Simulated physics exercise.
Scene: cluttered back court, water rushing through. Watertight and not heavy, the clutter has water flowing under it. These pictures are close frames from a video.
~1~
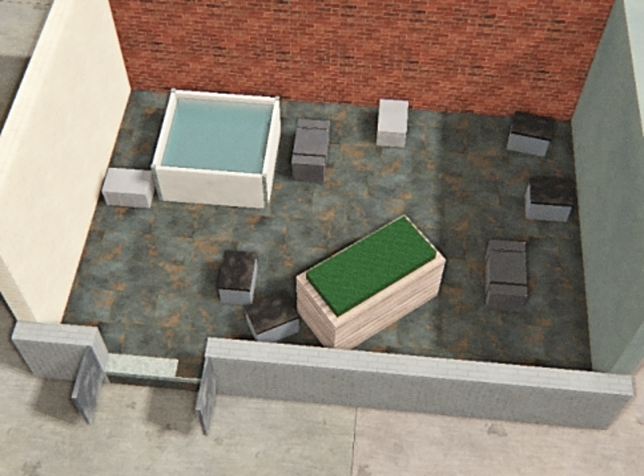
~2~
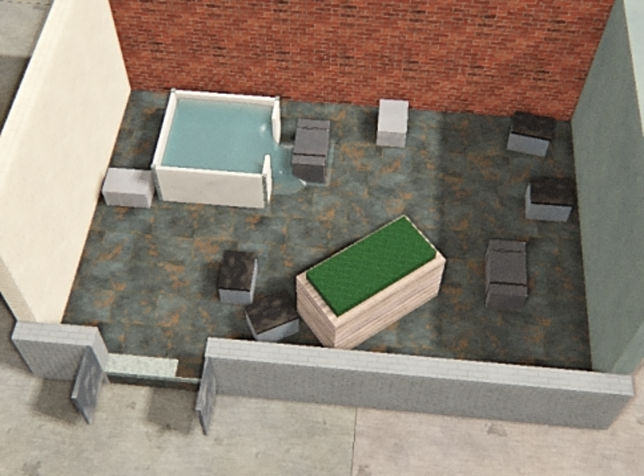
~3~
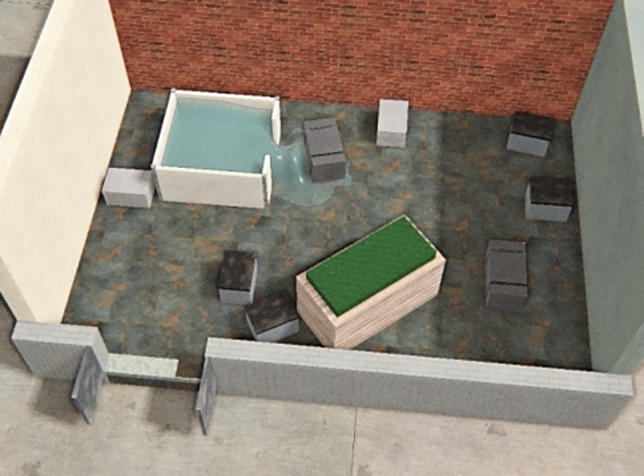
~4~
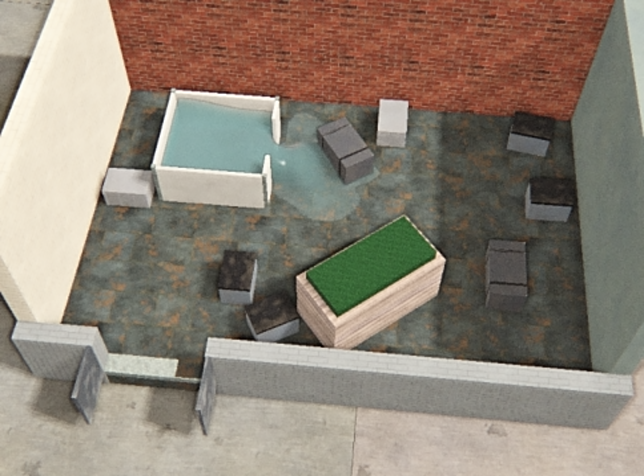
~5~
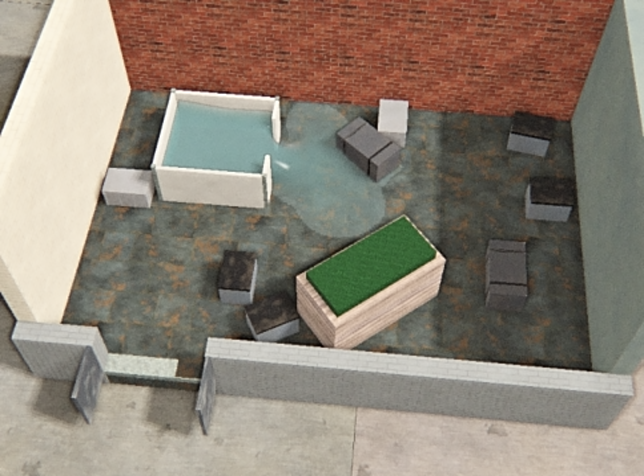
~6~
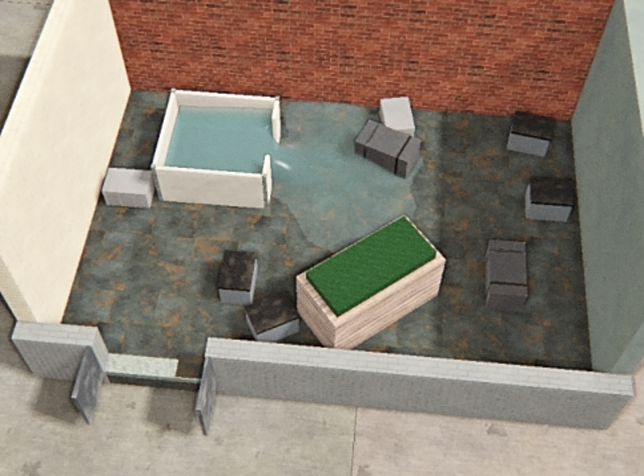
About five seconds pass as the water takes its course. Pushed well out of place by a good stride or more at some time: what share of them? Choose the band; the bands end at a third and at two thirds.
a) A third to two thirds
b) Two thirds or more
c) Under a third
a, A third to two thirds.
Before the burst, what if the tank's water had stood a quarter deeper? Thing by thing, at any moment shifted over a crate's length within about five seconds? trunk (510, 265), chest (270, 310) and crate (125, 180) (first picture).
Note, listed order: Covered it / didn't cover it / didn't cover it.
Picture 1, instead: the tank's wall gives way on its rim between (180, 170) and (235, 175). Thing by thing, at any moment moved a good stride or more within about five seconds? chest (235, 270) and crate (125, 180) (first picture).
Taking them in turn: Distance reached and distance not reached.
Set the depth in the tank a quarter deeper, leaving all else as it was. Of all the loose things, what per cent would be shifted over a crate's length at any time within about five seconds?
Near 60 per cent of the loose things.
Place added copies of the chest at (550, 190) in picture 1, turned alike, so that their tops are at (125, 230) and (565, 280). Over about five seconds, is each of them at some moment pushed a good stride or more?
The first came up short, and the other did it.
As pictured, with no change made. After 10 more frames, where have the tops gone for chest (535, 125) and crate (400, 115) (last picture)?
Close to (557, 115), and close to (514, 113).
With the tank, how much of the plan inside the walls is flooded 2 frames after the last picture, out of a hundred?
I'd say around 30 in a hundred.
A moment on, 1 of 8 are well off their spots; 0 afloat.
Next, 2 of 8 are well off their spots; 2 afloat.
Later, 3 of 8 are well off their spots; 4 afloat.
In the end, 4 of 8 are well off their spots, and 4 have been at some point; 5 afloat.
